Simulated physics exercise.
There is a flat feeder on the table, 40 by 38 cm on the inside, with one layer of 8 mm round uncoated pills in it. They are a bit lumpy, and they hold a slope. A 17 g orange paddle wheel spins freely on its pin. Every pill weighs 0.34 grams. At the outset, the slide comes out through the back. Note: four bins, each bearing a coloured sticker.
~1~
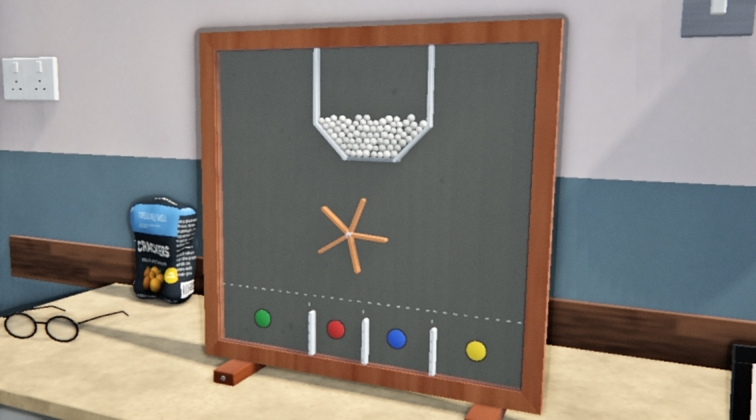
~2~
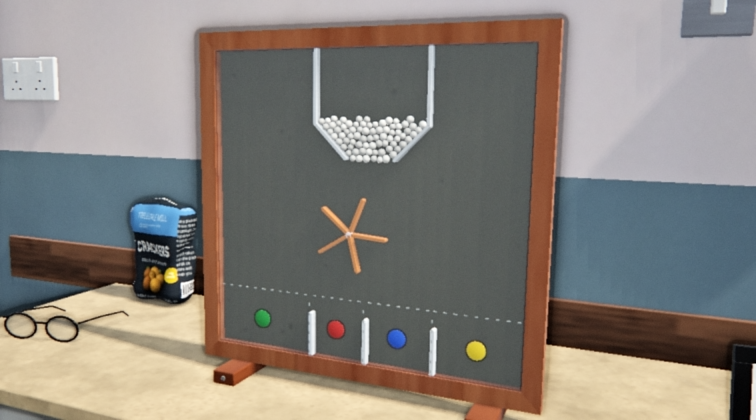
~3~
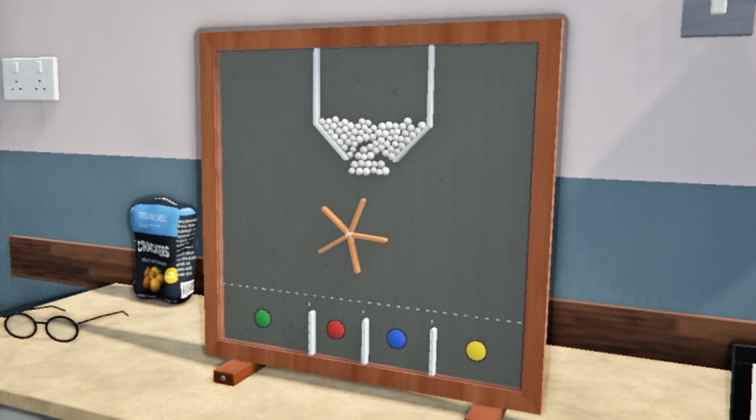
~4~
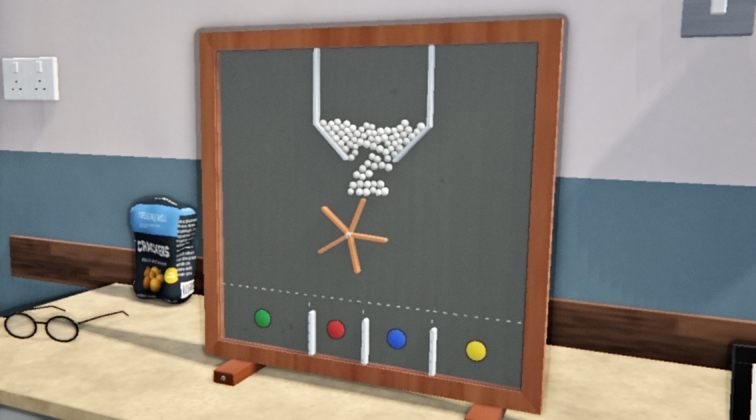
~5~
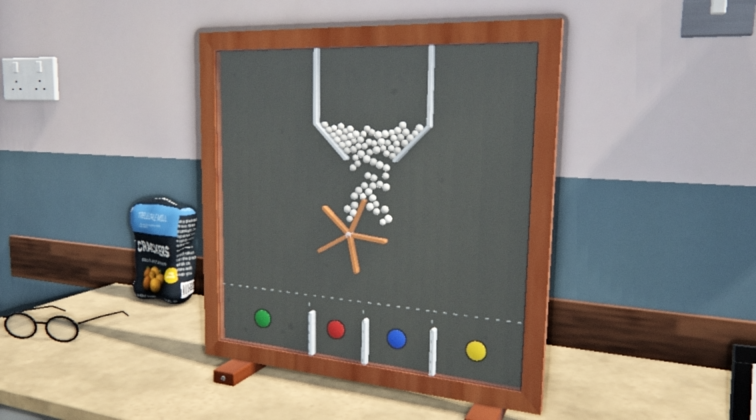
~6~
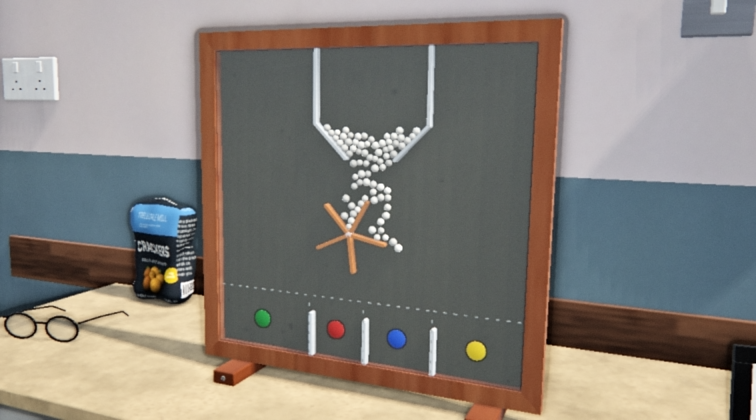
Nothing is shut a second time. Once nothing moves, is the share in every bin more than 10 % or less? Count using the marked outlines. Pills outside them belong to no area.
Red bin - less, blue bin - more, green bin - less, yellow bin - more.
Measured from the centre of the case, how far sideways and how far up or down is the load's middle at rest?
Some 7 cm right and 17 cm below.
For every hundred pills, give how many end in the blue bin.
I'd put it at about 85 per cent.
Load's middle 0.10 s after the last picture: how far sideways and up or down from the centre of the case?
Position estimate: Right 2 cm, below 1 cm.
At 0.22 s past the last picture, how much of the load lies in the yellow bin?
Share: Close to 5 percent.
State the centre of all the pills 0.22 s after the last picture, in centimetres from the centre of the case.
Offset: Approx. 5 cm right, 9 cm below.
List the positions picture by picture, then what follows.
About 80 pills; pills' middle (370, 136); orange paddle wheel (350, 235); red (336, 330), blue (397, 339), green (263, 318), yellow (476, 351); slide (344, 158) to (398, 161), in the first frame.
Pills' middle (370, 139); 1 out, lowest pill (380, 160), in the second frame.
Pills' middle (373, 137); 11 out, lowest pill (352, 171), in the third frame.
Pills' middle (373, 146); 19 out, lowest pill (351, 192); orange paddle wheel (350, 235), in the fourth frame.
Pills' middle (367, 159); 27 out, lowest pill (383, 222), in the fifth frame.
Pills' middle (368, 174); 38 out, lowest pill (398, 248); orange paddle wheel (350, 235); wall ends (312, 313), (365, 321), (433, 331), (317, 46) to (346, 158), (395, 160) to (432, 43), in the sixth frame.
Then, 0.10 s after the last picture, the pills' middle is 2 cm right of and 1 cm below the centre; blue 10 %.
Then, 0.22 s after the last picture, the pills' middle is 5 cm right of and 9 cm below the centre; blue 30 %, yellow 5 %.
Then, 0.45 s after the last picture, the pills' middle is 7 cm right of and 16 cm below the centre; red 5 %, blue 85 %, yellow 15 %.
At rest 3.6 s after the last picture, red 5 %, blue 85 %, green 0 %, yellow 15 %.
